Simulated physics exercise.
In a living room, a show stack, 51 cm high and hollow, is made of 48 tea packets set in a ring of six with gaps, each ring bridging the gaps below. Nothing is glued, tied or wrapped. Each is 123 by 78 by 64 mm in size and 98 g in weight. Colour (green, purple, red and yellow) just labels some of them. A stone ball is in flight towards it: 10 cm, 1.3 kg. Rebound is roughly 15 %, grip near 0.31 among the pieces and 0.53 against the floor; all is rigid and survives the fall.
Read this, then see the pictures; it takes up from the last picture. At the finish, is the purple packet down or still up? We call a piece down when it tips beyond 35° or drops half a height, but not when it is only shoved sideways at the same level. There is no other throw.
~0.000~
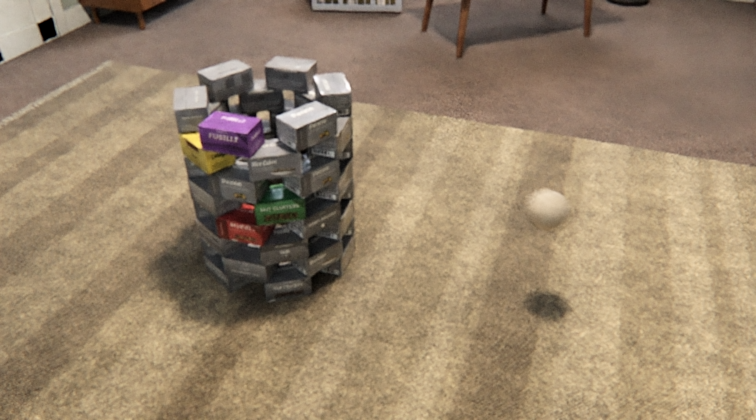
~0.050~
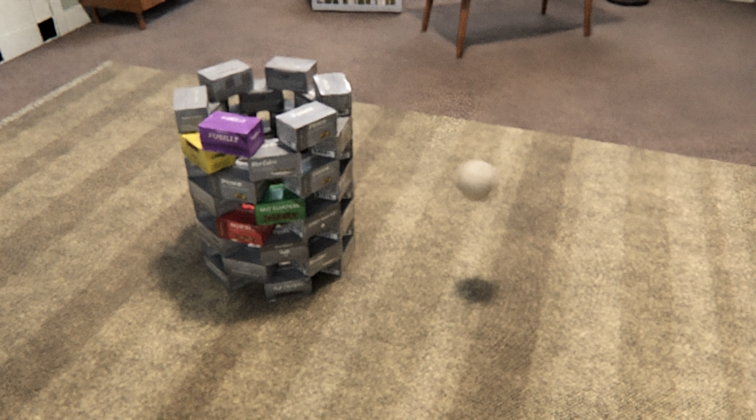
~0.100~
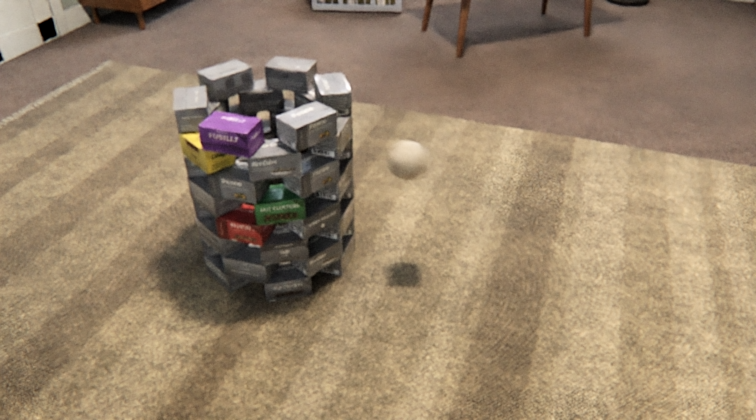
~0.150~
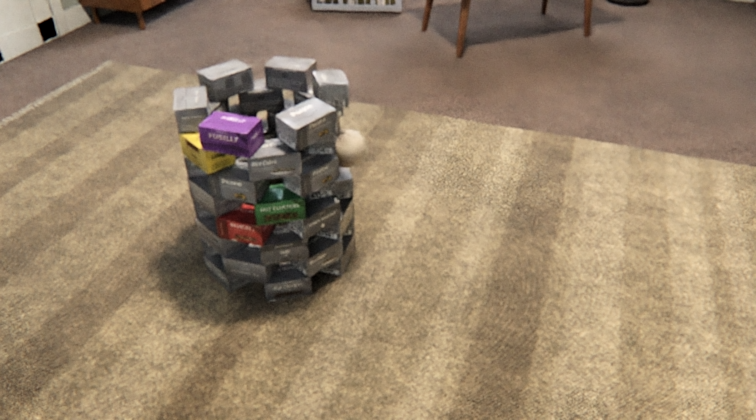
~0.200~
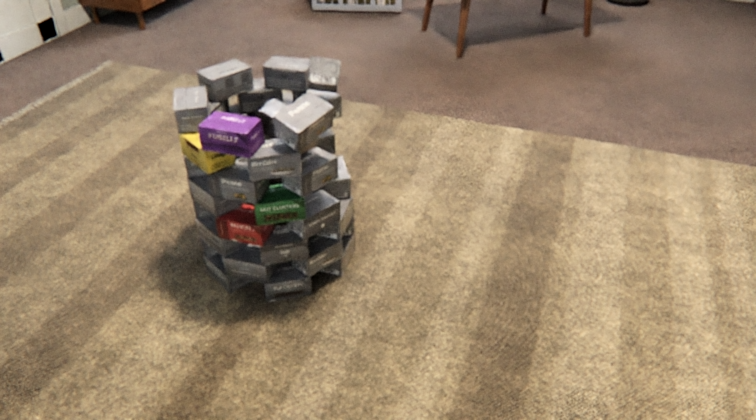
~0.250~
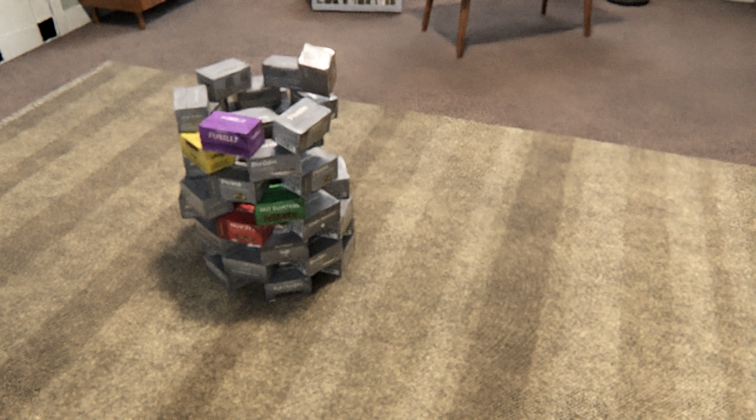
It is down.
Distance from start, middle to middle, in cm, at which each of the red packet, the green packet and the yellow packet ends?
The red one ends 0 cm from its start, the green one 0 cm and the yellow one 50 cm.
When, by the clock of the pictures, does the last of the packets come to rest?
Close to 2.0 s.
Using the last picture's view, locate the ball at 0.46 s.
It should be about (134, 141) in pixels.
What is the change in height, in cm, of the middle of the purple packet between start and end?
About 45 cm lower.
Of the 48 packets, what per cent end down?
Roughly 55 percent.
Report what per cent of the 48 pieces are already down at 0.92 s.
55 per cent at that moment.
After 0.32 s, ball still moving; 3 of the 48 packets down; purple packet unmoved; yellow packet shifted 42 mm.
After 0.46 s, ball still moving; 18 of the 48 packets down; purple packet shifted 18 mm; yellow packet leaning 21°, 21 mm lower.
After 0.64 s, ball still moving; 24 of the 48 packets down; purple packet leaning 48°, 48 mm lower; yellow packet on its side.
After 0.92 s, ball still moving; 26 of the 48 packets down; purple packet leaning 70°, 35 cm lower; yellow packet on its side.
At rest (2.2 s), ball rolling away; 26 of the 48 packets down; purple packet 45 cm lower; yellow packet on its side; red packet unmoved. As the last picture would show them, middles, purple packet near (136, 234), yellow packet near (101, 285).
